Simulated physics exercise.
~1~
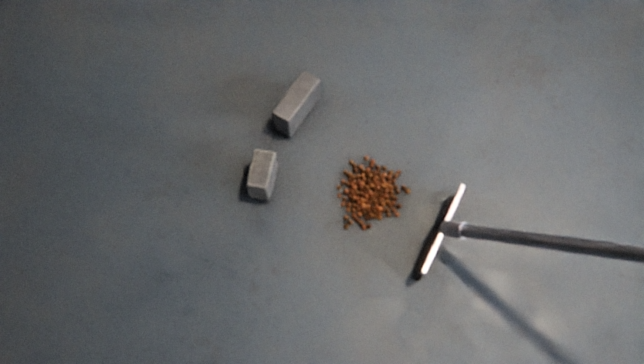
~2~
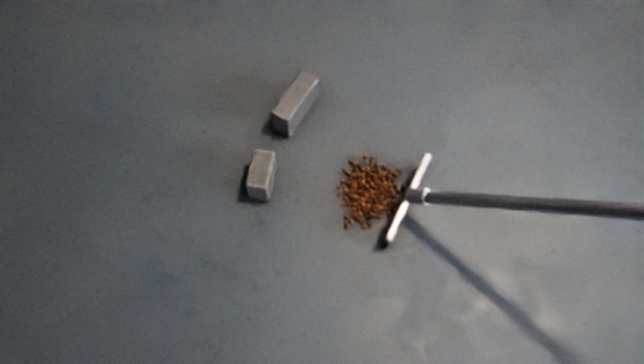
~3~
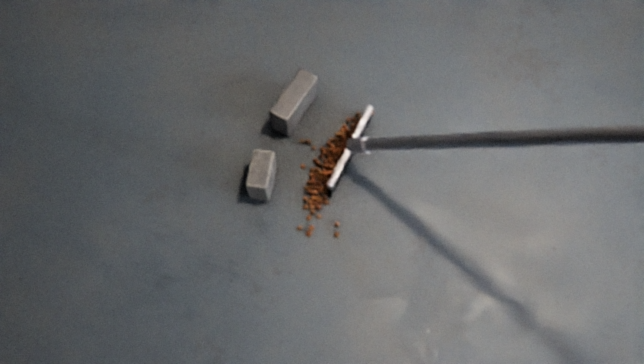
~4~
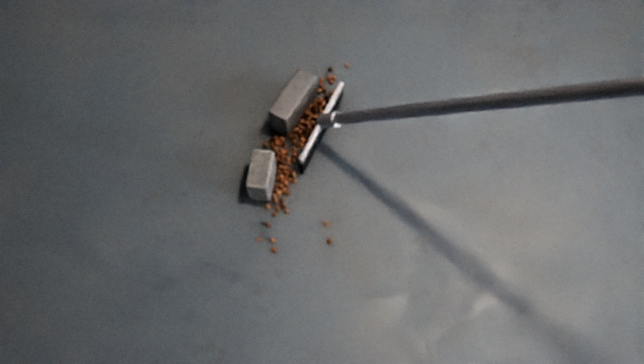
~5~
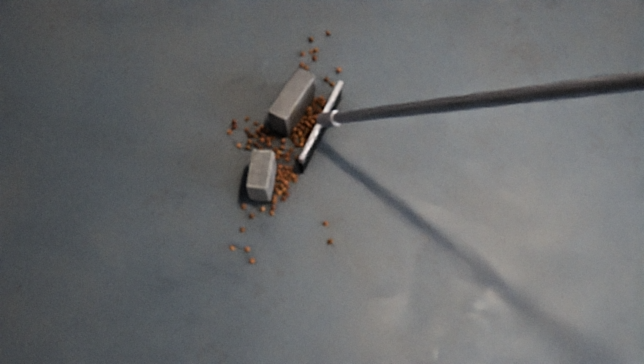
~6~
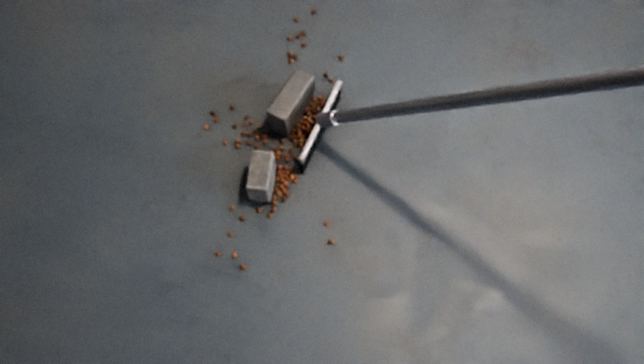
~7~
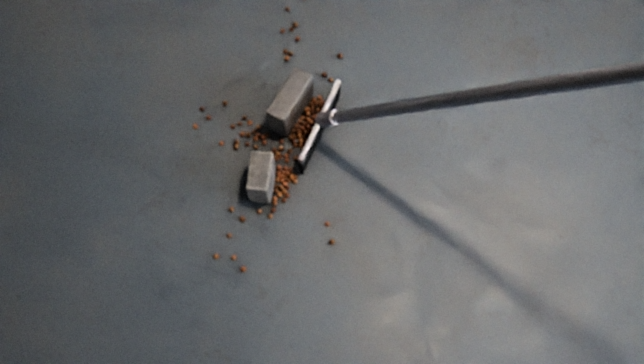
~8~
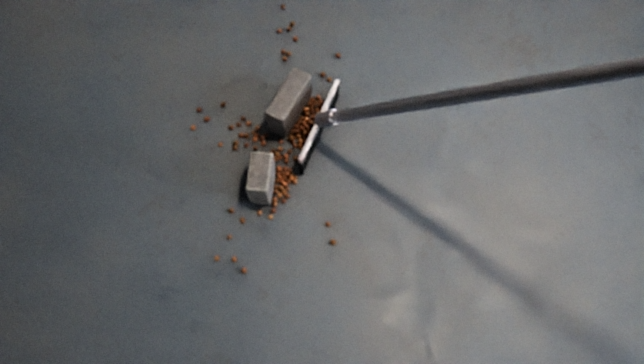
On a grey floor, a squeegee pushing brown cereal balls left against two grey blocks and halting, most trapped, some scattered beyond.
